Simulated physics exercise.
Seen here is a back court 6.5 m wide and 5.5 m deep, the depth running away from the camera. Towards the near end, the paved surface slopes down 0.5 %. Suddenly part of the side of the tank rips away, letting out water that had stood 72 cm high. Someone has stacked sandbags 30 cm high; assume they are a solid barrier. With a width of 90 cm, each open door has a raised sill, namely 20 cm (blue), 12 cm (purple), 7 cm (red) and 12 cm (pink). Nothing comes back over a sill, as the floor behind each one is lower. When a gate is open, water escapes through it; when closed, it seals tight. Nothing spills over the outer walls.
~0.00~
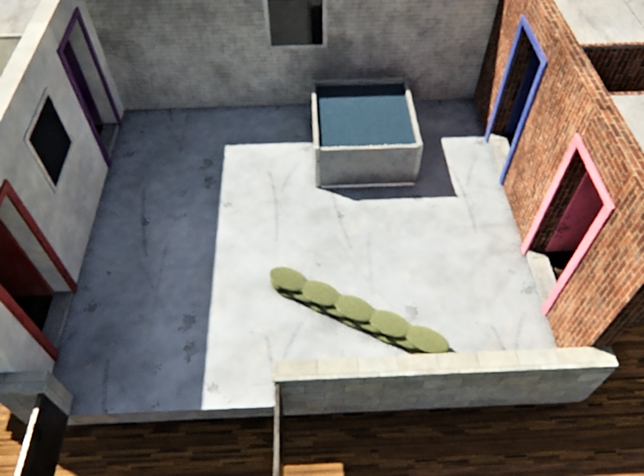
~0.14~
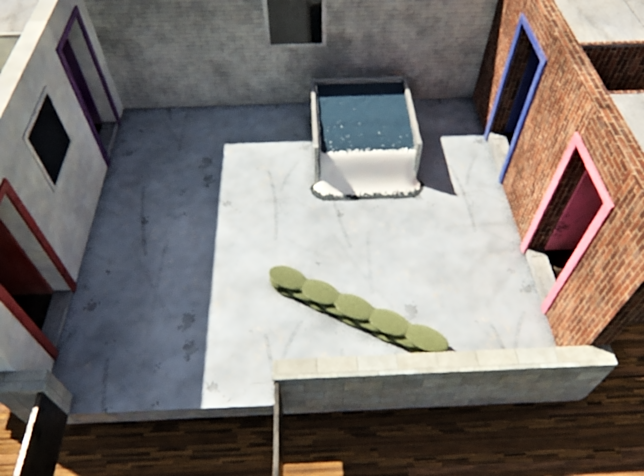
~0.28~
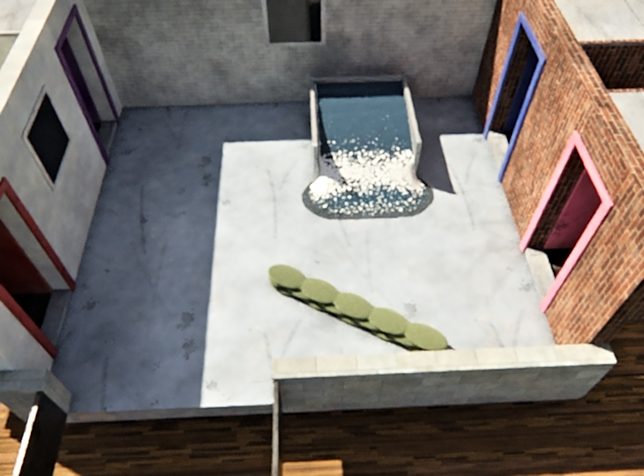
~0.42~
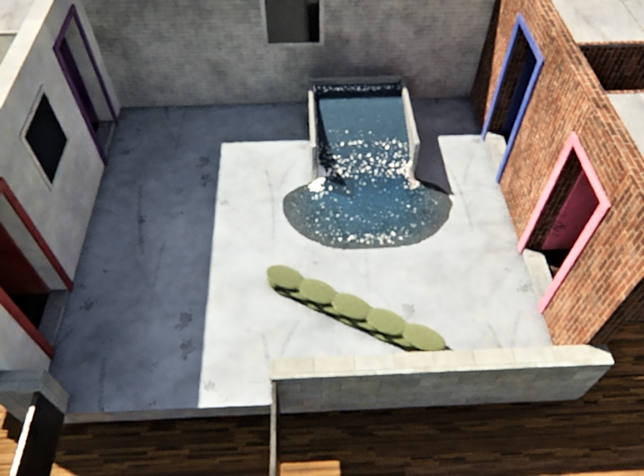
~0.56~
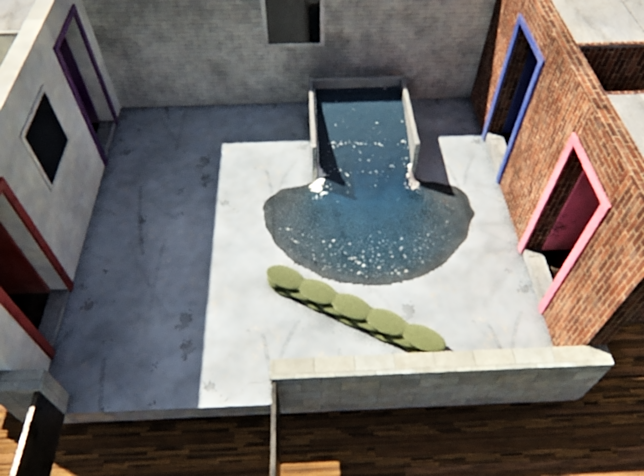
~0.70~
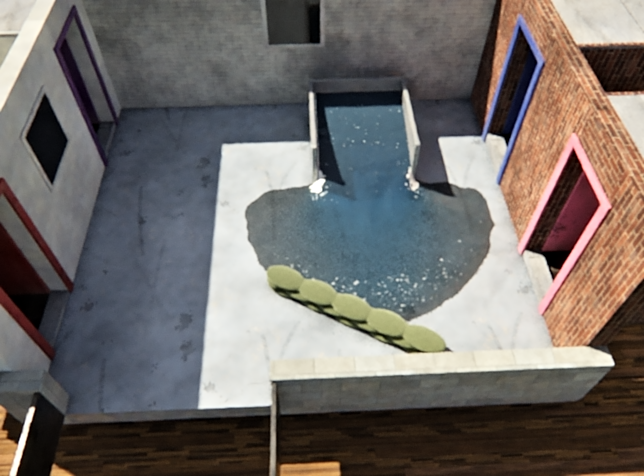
Water bursting from the front of a raised tank in a walled courtyard, spreading across the pale floor to a row of sandbags.
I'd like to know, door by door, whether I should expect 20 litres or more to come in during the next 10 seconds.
Here is what to expect: At the blue door, not that much; at the purple door, not that much; at the red door, not that much; at the pink door, that much or more.
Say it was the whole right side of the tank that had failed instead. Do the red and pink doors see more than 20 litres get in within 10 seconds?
Red stays inside, pink stays inside, judged against that limit.
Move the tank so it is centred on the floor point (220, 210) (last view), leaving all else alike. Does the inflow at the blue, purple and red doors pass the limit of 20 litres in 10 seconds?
Well, against that limit, at blue it's within bounds, at purple it's within bounds, and at red it's within bounds.
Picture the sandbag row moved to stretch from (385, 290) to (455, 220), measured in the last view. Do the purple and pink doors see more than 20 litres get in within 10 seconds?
Against the limit, the purple door stays within it and the pink door stays within it.
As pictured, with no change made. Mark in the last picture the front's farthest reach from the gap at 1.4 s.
Point: Roughly (538, 374).
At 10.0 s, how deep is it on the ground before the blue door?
It comes to near 8.0 cm.
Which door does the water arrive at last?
That's the purple door.
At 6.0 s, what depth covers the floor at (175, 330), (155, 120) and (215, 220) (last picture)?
First spot near 2 cm, second near 1 cm, third near 2 cm.
After 1.4 s water covers 30 % of the floor and is deepest (39 cm) near (358, 306); blue door not reached, purple door not reached, red door not reached, pink door 8 cm at the sill, 0 L in.
After 2.2 s water covers 35 % of the floor and is deepest (46 cm) near (552, 374); blue door not reached, purple door not reached, red door not reached, pink door 17 cm at the sill, 0 L in.
After 3.5 s water covers 50 % of the floor and is deepest (27 cm) near (466, 377); blue door not reached, purple door not reached, red door 9 cm at the sill, 3 L in, pink door 20 cm at the sill, 40 L in.
After 6.0 s water covers 75 % of the floor and is deepest (17 cm) near (458, 112); blue door 5 cm at the sill, 0 L in, purple door 3 cm at the sill, 0 L in, red door 9 cm at the sill, 5 L in, pink door 10 cm at the sill, 68 L in.
After 10.0 s water covers 90 % of the floor and is deepest (10 cm) near (114, 136); blue door 8 cm at the sill, 0 L in, purple door 9 cm at the sill, 0 L in, red door 4 cm at the sill, 8 L in, pink door 5 cm at the sill, 68 L in.
